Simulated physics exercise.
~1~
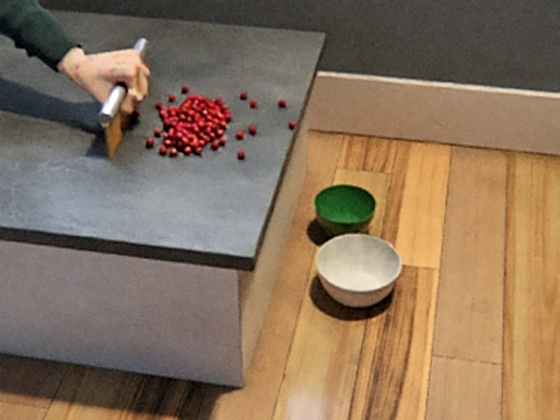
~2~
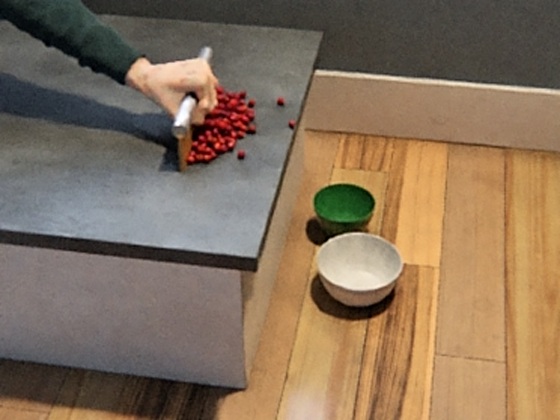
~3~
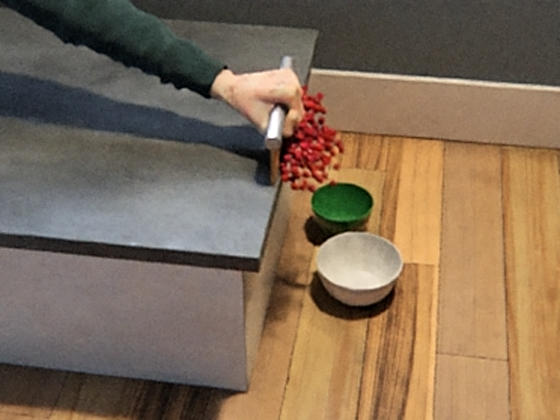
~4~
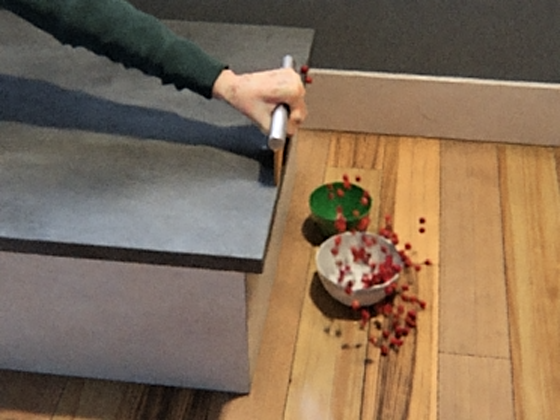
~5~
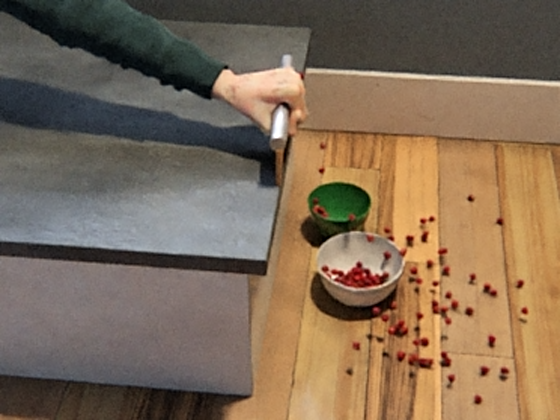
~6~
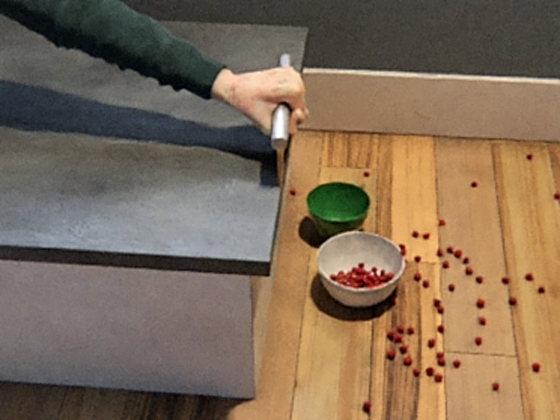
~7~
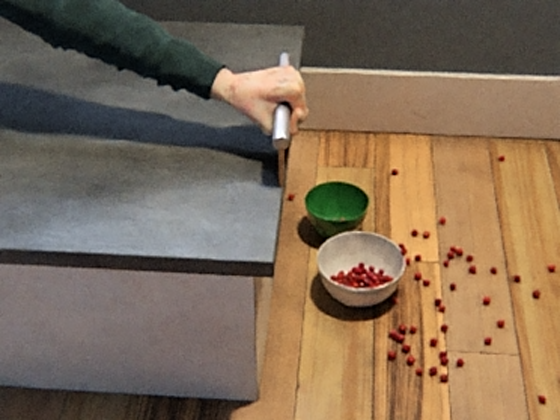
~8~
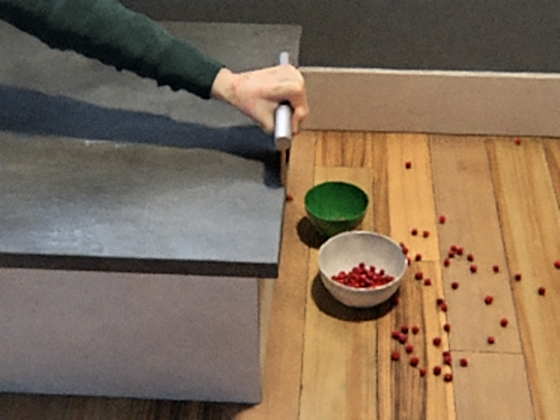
On a dark tabletop above a wooden floor, a hand in a green sleeve holds a scraper beside a loose pile of red cranberries. The hand pushes the scraper to the right, gathering the berries and driving them toward the table's edge. It stops at the edge as the whole cluster spills over and drops toward a green bowl and a white bowl below. Many berries land in the white bowl, while others bounce and scatter across the floorboards to the right. At the end, the white bowl holds a small heap, many berries lie strewn on the floor, and the tabletop looks clear.
